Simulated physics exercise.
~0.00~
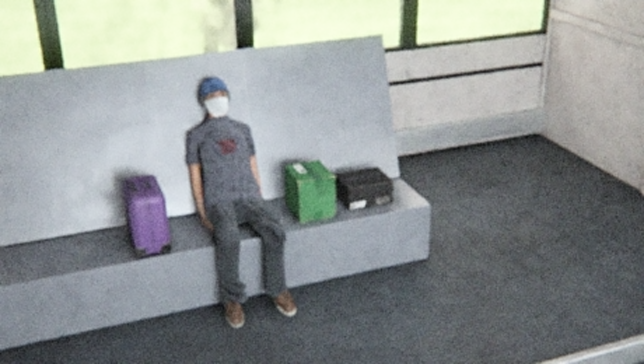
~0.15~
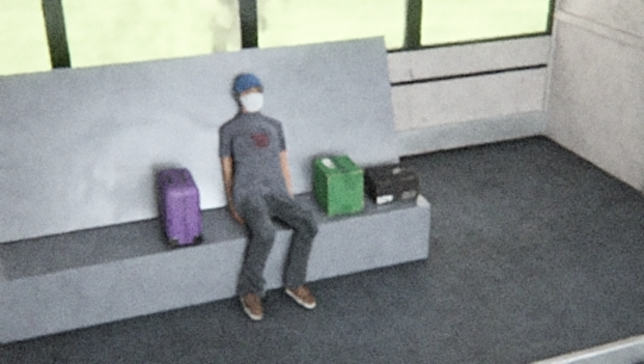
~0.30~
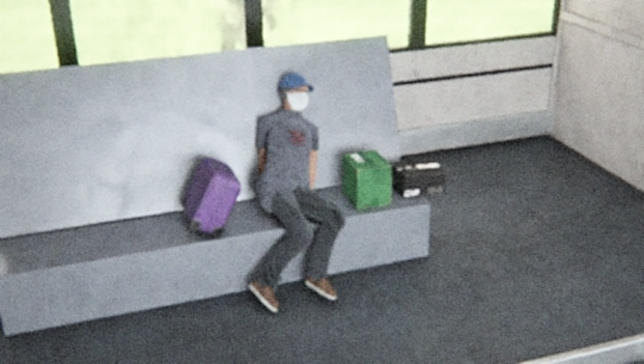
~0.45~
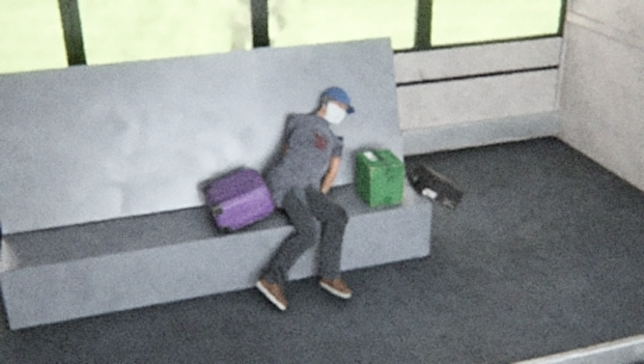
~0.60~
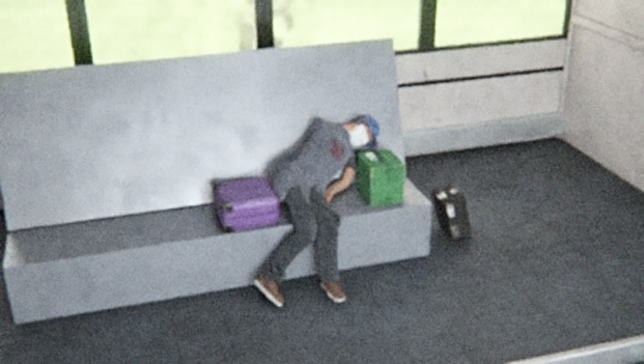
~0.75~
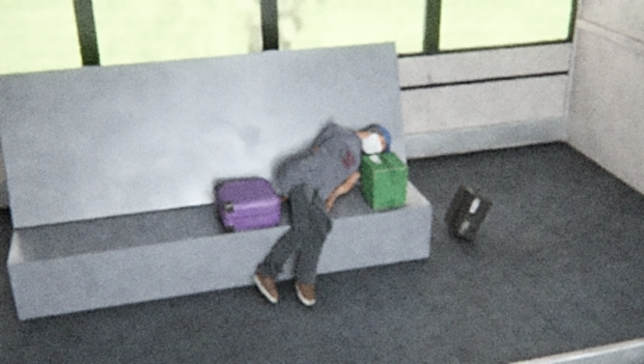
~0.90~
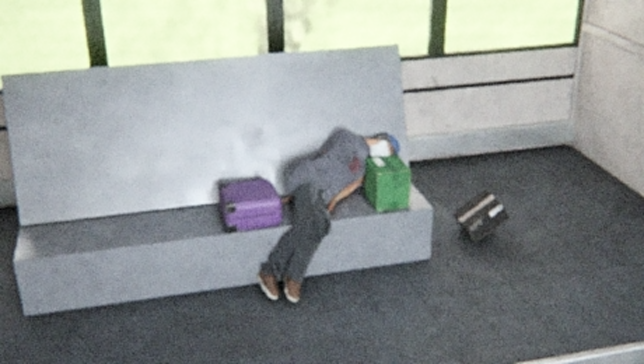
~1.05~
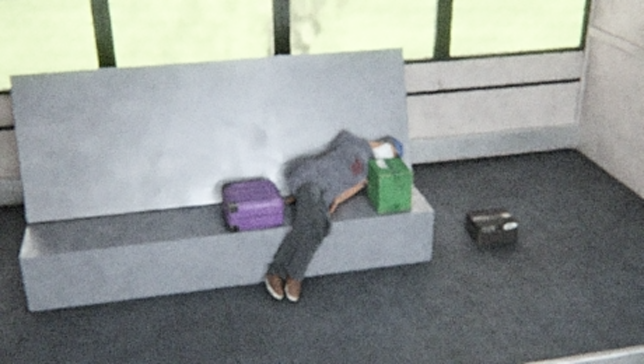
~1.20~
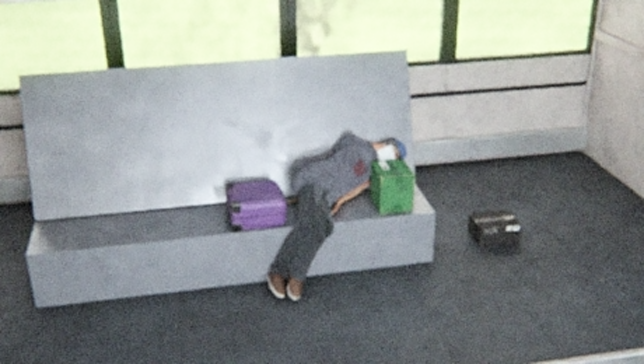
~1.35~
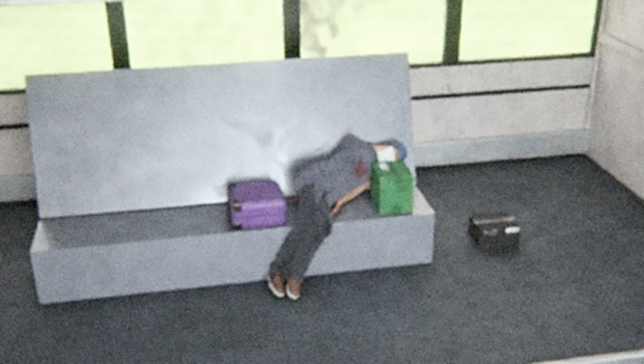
On a pale bench beside the windows of a metro car, a passenger in a blue cap and white mask sits between an upright purple case and a green holdall, with a black carton at the right end. Everything on the bench begins sliding right, and the purple case leans over. The carton slips past the bench end and tumbles as the case topples onto its side. The passenger slumps right, limp, head coming down against the holdall. The carton rolls over and settles upside down on the dark floor, while the passenger, case and holdall stay on the bench.
